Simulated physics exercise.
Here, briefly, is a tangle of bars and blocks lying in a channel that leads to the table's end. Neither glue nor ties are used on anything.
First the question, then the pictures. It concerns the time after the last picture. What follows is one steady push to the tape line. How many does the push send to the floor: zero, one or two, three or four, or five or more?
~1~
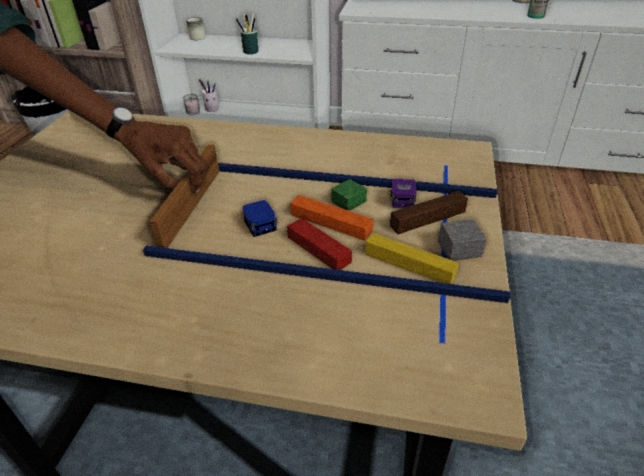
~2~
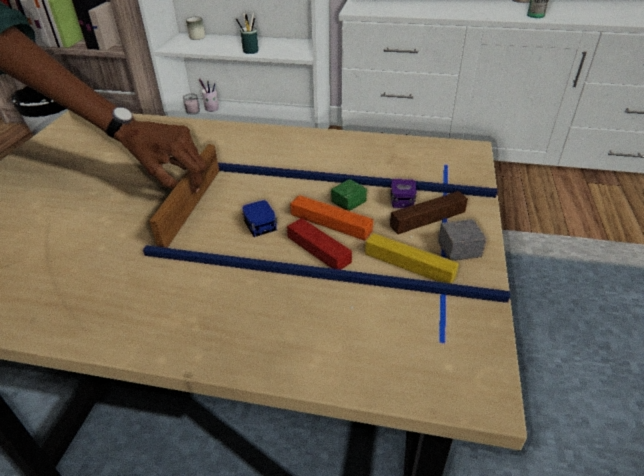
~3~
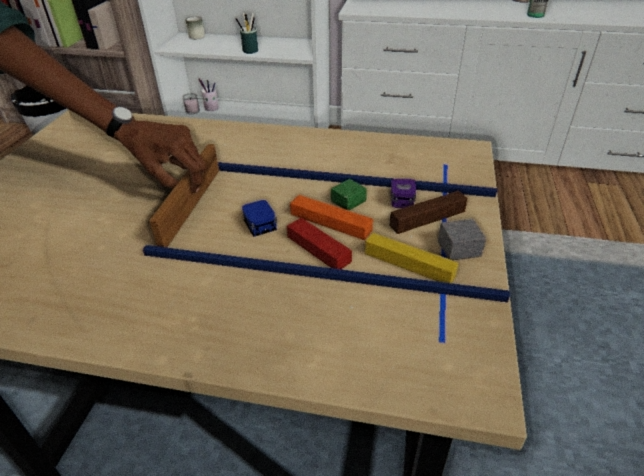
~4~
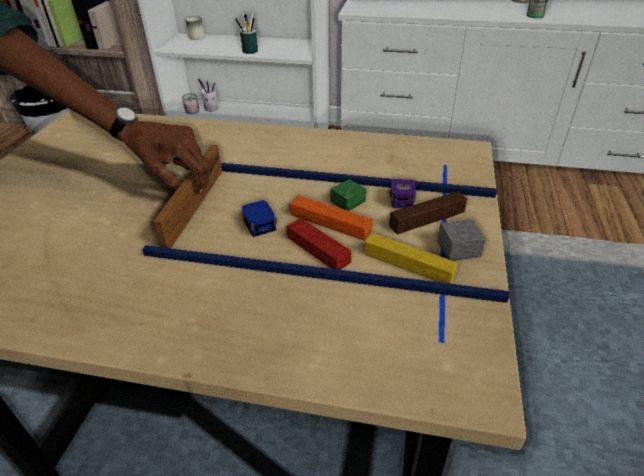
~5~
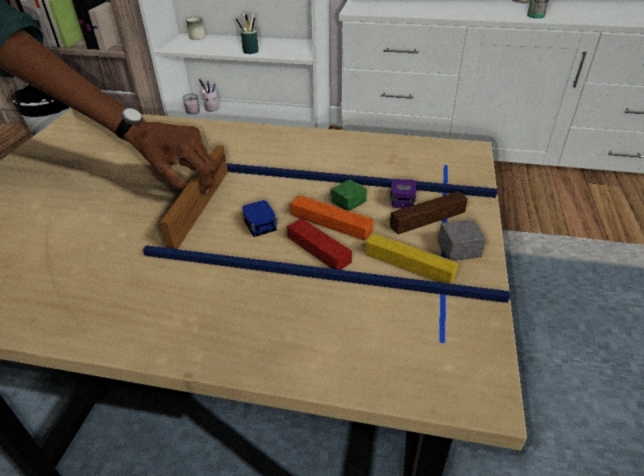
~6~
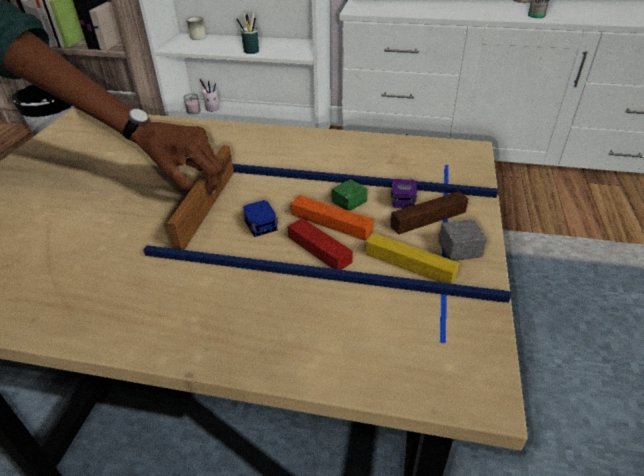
After the push, three or four have dropped.
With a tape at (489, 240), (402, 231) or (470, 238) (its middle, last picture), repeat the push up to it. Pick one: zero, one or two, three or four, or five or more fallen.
Taking the three tapes one at a time, the answers are at least five, then none, then 5 or more.
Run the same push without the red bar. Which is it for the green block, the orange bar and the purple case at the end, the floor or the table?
Final state: Green block in place, orange bar in place, purple case in place.
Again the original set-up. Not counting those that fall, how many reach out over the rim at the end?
The number is 2.
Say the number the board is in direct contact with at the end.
3.
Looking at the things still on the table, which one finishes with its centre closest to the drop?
The red bar finishes closest.
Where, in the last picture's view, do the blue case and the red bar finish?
One is at about (459, 242), the other at about (504, 278).
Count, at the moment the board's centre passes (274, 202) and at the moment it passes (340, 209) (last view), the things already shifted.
Answer - first 2, then 6.
Early on, none off yet; grey block at rest near (462, 240); brown bar at rest near (430, 212); yellow bar at rest near (411, 259).
A while later, none off yet; grey block moving near (472, 241); brown bar travelled a little near (447, 206); yellow bar travelled a little near (450, 259).
Finally, the number that fall off is three or four; lost, yellow bar, brown bar and grey block.
